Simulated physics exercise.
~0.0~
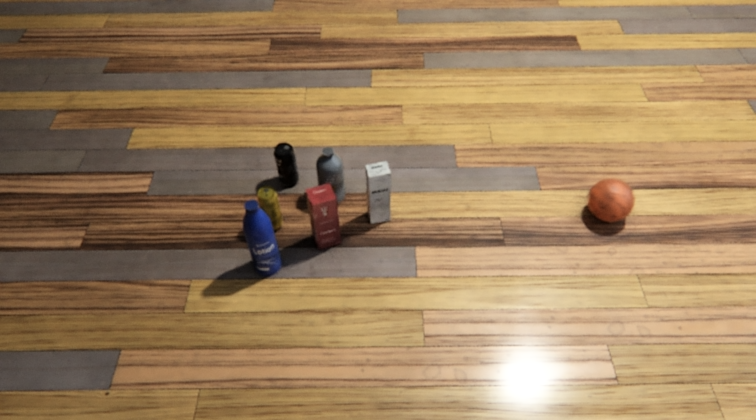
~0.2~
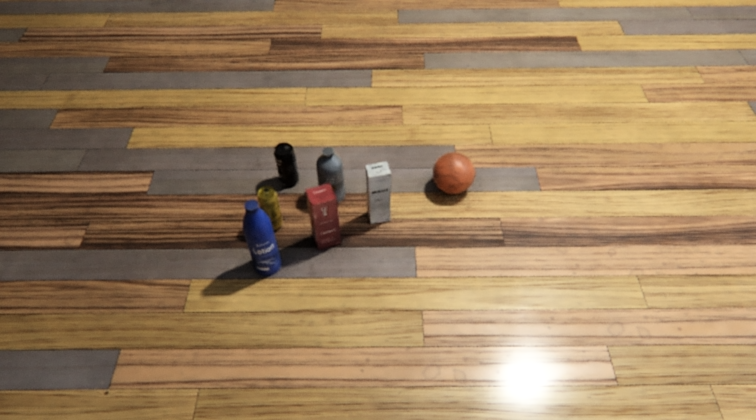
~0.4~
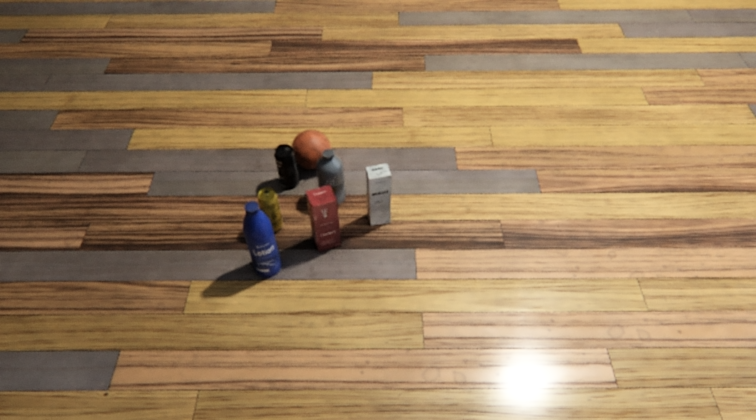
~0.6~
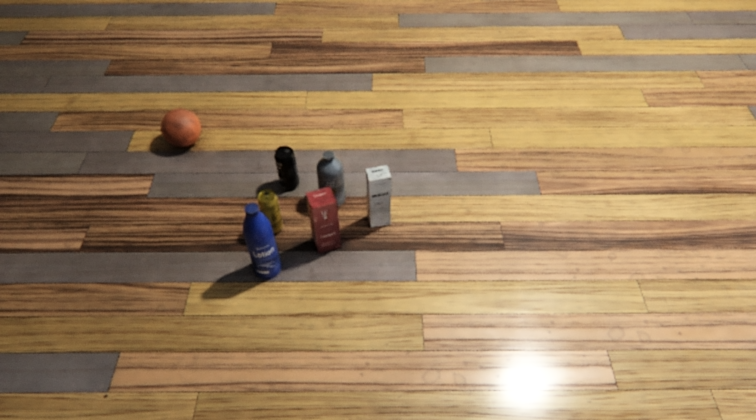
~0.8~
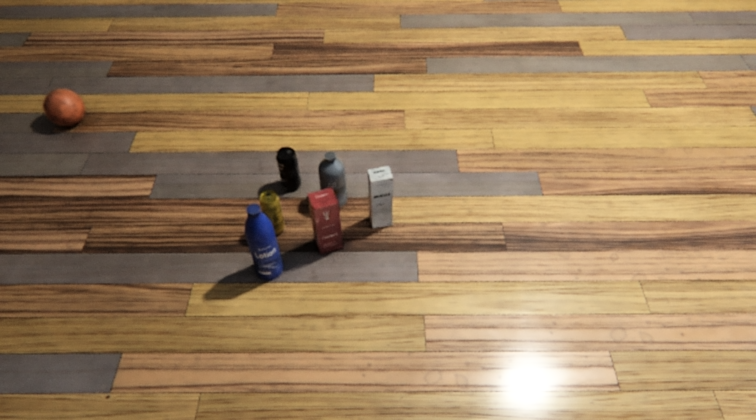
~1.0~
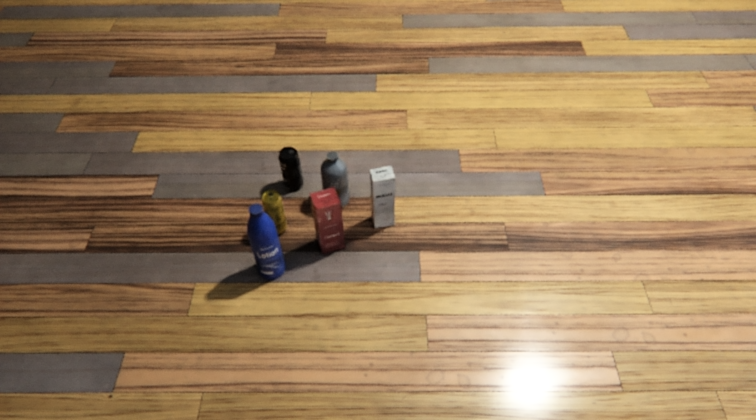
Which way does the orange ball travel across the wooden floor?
The orange ball travels to the left, passing behind the standing bottles and cartons.
A blue bottle and other containers stand as an orange ball rolls left behind them, exiting.
